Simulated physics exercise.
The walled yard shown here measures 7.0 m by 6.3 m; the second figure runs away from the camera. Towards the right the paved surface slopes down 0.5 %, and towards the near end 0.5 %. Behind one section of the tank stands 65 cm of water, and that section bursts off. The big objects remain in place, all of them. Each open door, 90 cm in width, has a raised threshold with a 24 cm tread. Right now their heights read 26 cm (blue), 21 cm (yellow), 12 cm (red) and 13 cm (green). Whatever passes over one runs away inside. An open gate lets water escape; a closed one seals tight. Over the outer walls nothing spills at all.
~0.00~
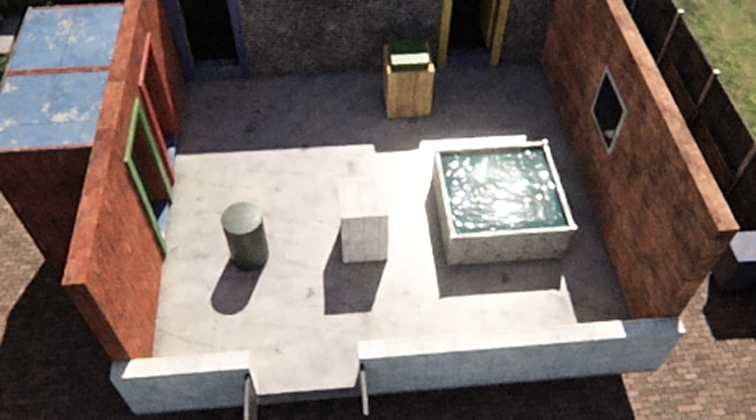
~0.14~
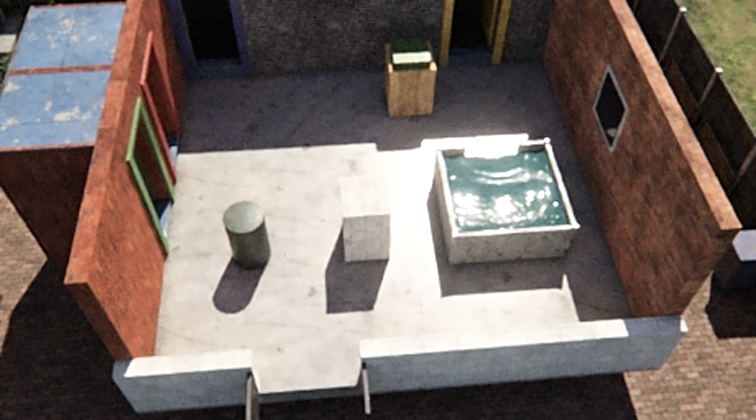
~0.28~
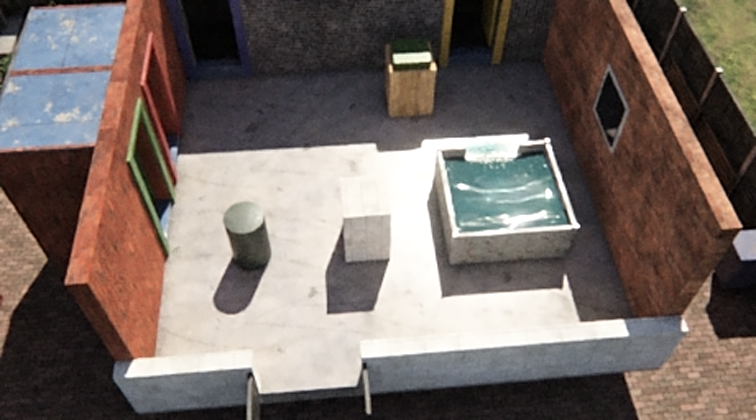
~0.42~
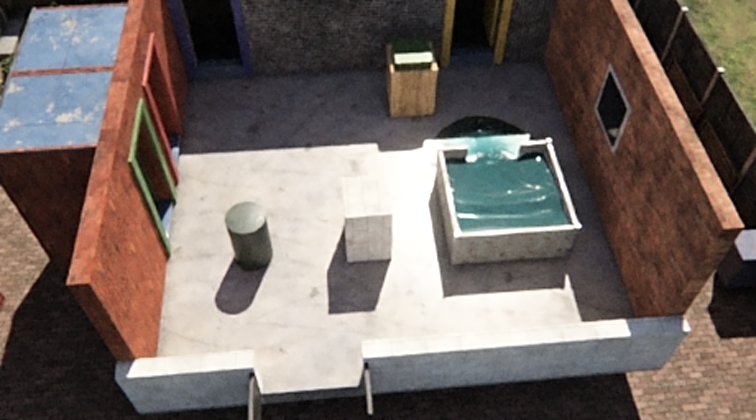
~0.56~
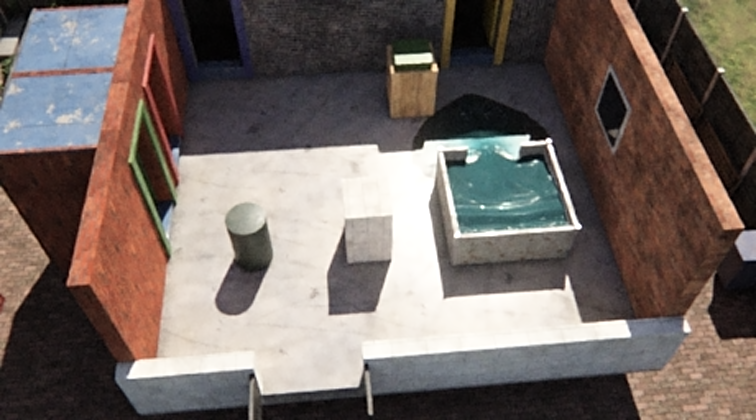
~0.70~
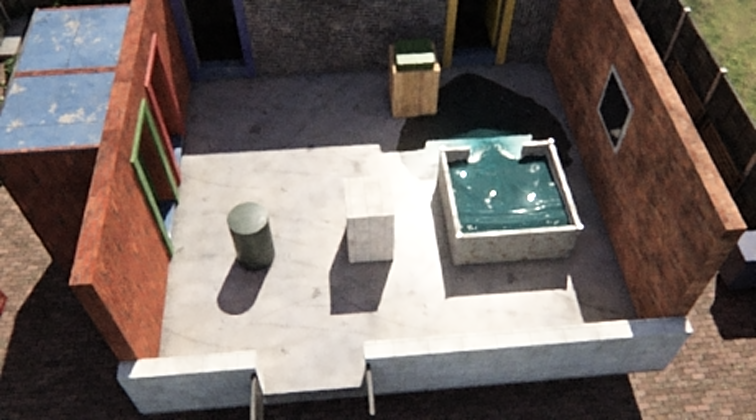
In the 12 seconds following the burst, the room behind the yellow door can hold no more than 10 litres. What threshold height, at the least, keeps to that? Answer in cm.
I would say about 23 cm.
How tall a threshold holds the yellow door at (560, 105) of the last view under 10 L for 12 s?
Something near 15 cm.
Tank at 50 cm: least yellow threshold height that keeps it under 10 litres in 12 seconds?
I'd go with near 17 cm then.
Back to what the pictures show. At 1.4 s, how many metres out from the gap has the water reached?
About 3.2 m.
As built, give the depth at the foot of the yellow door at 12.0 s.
Depth: Near 5.0 cm.
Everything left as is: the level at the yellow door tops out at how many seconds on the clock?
Near 1.6 seconds.
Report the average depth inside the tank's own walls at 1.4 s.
On average, around 42 cm.
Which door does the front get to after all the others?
That would be the green door.
After 1.4 s water covers 20 % of the floor, deepest (31 cm) near (493, 166); 26 cm at the yellow door, 2 litres in over its 21 cm threshold.
After 3.0 s water covers 35 % of the floor, deepest (22 cm) near (543, 72); 20 cm at the yellow door, 20 litres in over its 21 cm threshold.
After 12.0 s water covers 95 % of the floor, deepest (10 cm) near (635, 336); 5 cm at the yellow door, 22 litres in over its 21 cm threshold.
At the yellow door as built, the water arrived by 0.8 s and peaked near 27 cm at 1.6 s.
Run again over the same 12 s with other heights there, 37 litres in over 19 cm, 2 litres over 26 cm. The limit of 10 litres is kept from about 23 cm up.
